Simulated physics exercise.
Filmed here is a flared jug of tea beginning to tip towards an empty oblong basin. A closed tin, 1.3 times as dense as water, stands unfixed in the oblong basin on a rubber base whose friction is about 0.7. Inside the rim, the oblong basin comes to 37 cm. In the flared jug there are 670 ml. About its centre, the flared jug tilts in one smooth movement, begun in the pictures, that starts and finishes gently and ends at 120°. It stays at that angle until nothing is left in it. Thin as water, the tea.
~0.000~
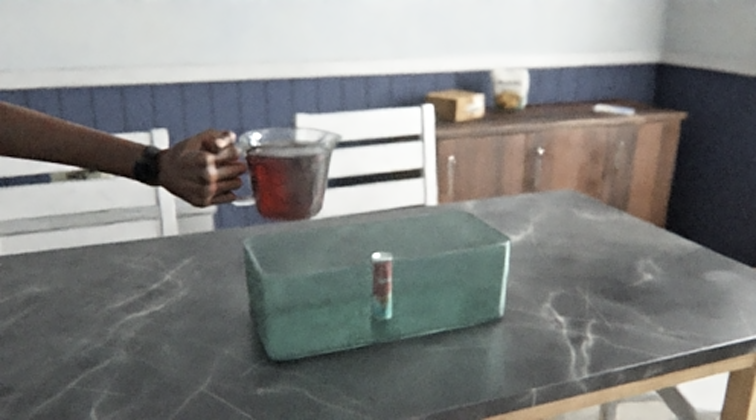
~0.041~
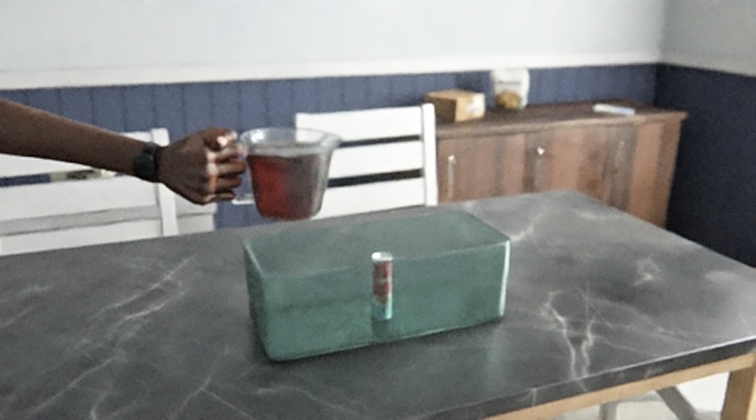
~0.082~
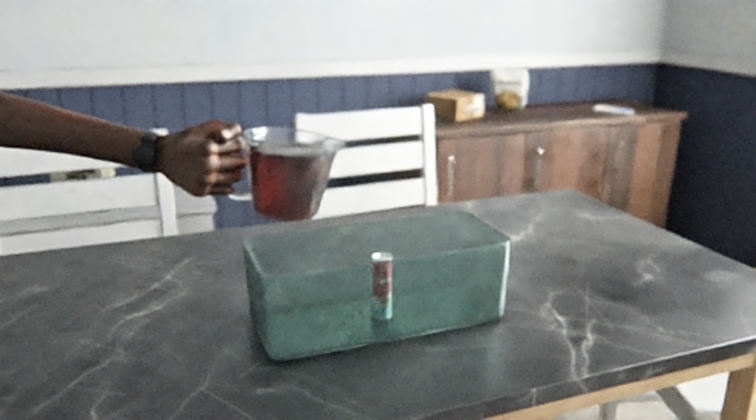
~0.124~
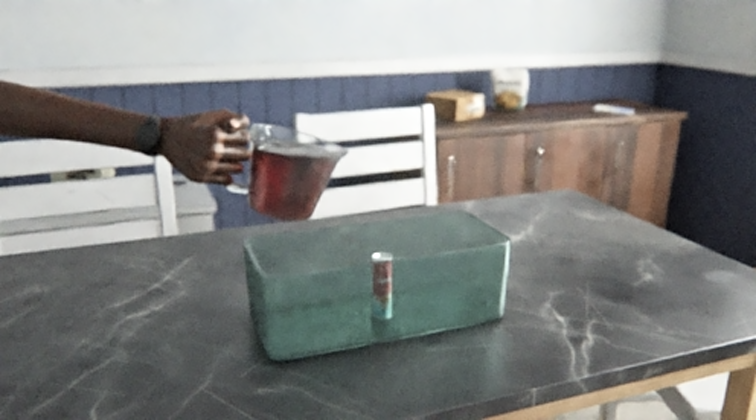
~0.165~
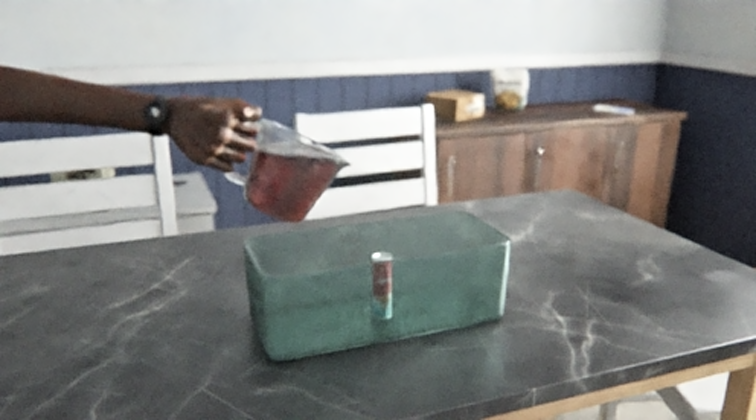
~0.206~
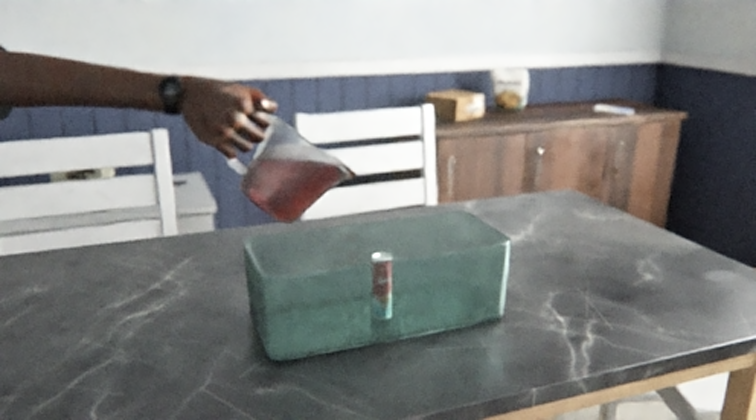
A hand with a dark wristwatch reaches in from the left, holding a clear jug of reddish-brown tea above a marble-patterned dark table, seen from slightly above by a still camera. Below sits a green, see-through oblong basin with a small red and silver tin, before white chairs, blue panelling and a wooden cabinet. The hand barely moves the jug at first, then tilts it smoothly rightward, the tea slanting toward its lip.
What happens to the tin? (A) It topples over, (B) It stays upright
(A) It topples over.
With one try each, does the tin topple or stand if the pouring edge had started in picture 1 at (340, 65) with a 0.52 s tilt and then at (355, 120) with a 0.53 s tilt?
The tin overturns the first time and overturns the second time.
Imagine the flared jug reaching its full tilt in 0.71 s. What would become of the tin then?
Then it goes over.
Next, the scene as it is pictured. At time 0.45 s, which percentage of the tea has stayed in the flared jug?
Fraction remaining: Approx. 24 per cent.
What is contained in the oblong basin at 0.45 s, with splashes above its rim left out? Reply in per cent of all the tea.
At that time the basin holds about 58 per cent of the liquid.
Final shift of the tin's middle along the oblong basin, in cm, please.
7.5 cm.
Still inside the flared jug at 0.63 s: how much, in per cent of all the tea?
Close to 0 percent of the total.
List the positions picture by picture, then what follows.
The first frame shows tilt 0°; pouring edge (342, 135); surface from (245, 151) to (328, 145); the oblong basin's rim runs from (252, 258) to (489, 227); the tin's top is at (382, 259).
The second frame shows tilt 2°; pouring edge (343, 136); surface from (245, 151) to (329, 146).
The third frame shows tilt 7°; pouring edge (346, 142); surface from (248, 148) to (331, 148).
The fourth frame shows tilt 16°; pouring edge (349, 151); surface from (253, 147) to (335, 151).
The fifth frame shows tilt 27°; pouring edge (351, 163); surface from (256, 152) to (340, 156).
The sixth frame shows tilt 41°; pouring edge (351, 177); surface from (248, 170) to (342, 165); 3 per cent is over the edge.
After 0.45 s the tilt is 115° and 23 per cent is still to pour; the tin stands where it began.
After 0.63 s the tilt is 120° and 0 per cent is still to pour; the tin leans 28°.
After 0.82 s the tilt is 120° and 0 per cent is still to pour; the tin lies on its side.
After 1.02 s the tilt is 120° and 0 per cent is still to pour; the tin lies on its side.
In the end the tin lies on its side.
